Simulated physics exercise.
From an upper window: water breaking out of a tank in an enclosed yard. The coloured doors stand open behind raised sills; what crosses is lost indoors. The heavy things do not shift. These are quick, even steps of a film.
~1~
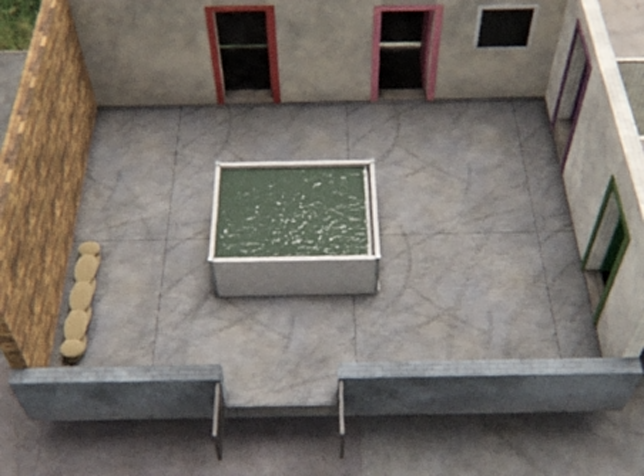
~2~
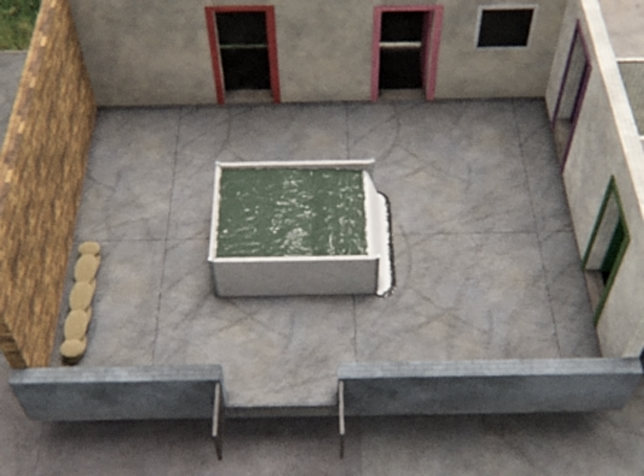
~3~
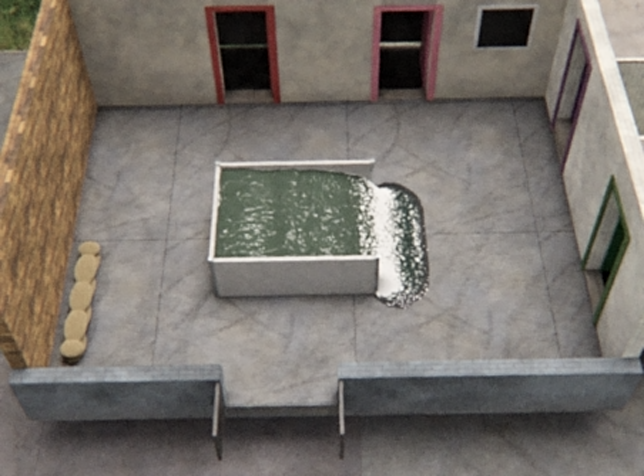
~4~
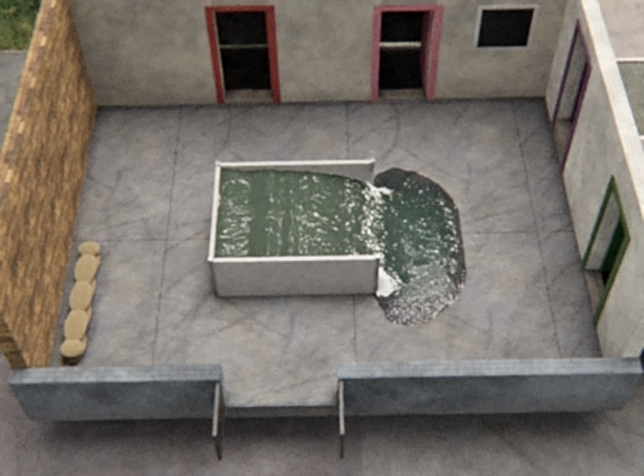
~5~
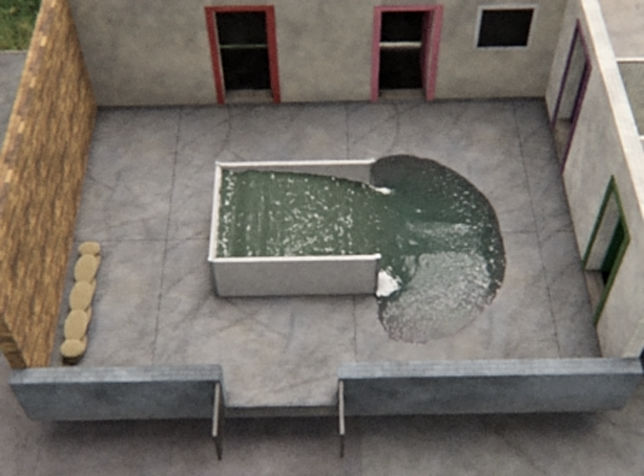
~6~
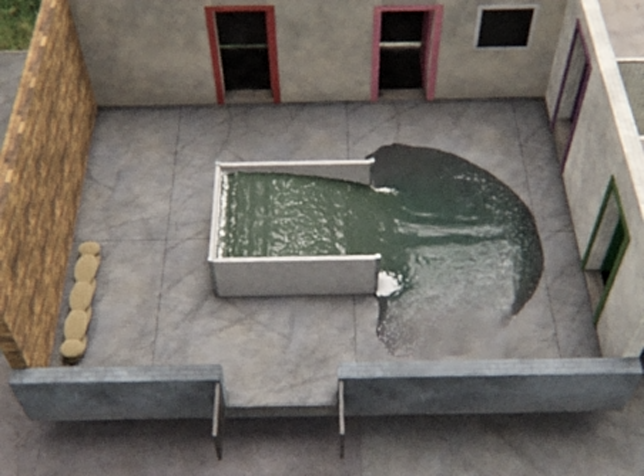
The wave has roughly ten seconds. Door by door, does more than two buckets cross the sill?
In the end: The pink door floods; the purple door holds within the limit; the green door floods; the red door holds within the limit.
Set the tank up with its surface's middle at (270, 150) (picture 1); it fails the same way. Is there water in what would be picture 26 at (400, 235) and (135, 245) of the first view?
As listed: Covered, no water.
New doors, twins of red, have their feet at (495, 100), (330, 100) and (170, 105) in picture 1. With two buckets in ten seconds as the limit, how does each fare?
One after the other: Goes over, keeps below it, stays under.
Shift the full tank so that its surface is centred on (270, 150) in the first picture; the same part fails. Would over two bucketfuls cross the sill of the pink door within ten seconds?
One by one: The pink one is over.
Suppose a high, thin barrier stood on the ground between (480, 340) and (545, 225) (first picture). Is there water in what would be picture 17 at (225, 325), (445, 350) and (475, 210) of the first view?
As listed: Free of water, covered, covered.
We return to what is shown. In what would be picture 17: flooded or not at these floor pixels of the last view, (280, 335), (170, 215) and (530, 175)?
In turn: Dry, dry, awash.
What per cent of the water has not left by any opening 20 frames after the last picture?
I make it 90 per cent.
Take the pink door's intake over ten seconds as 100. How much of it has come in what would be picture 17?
Roughly 0 per cent.
A moment on, water covers 35 % of the floor; the pink door not reached, the purple door wet at the sill, nothing in, the green door over two buckets in, the red door not reached.
Next, water covers 35 % of the floor; the pink door wet at the sill, nothing in, the purple door wet at the sill, nothing in, the green door far over two buckets in, the red door not reached.
Then, water covers 40 % of the floor; the pink door under two buckets in, the purple door wet at the sill, nothing in, the green door far over two buckets in, the red door not reached.
Later, water covers 85 % of the floor; the pink door over two buckets in, the purple door wet at the sill, nothing in, the green door far over two buckets in, the red door wet at the sill, nothing in.
In the end, water covers 95 % of the floor; the pink door over two buckets in, the purple door wet at the sill, nothing in, the green door far over two buckets in, the red door wet at the sill, nothing in.
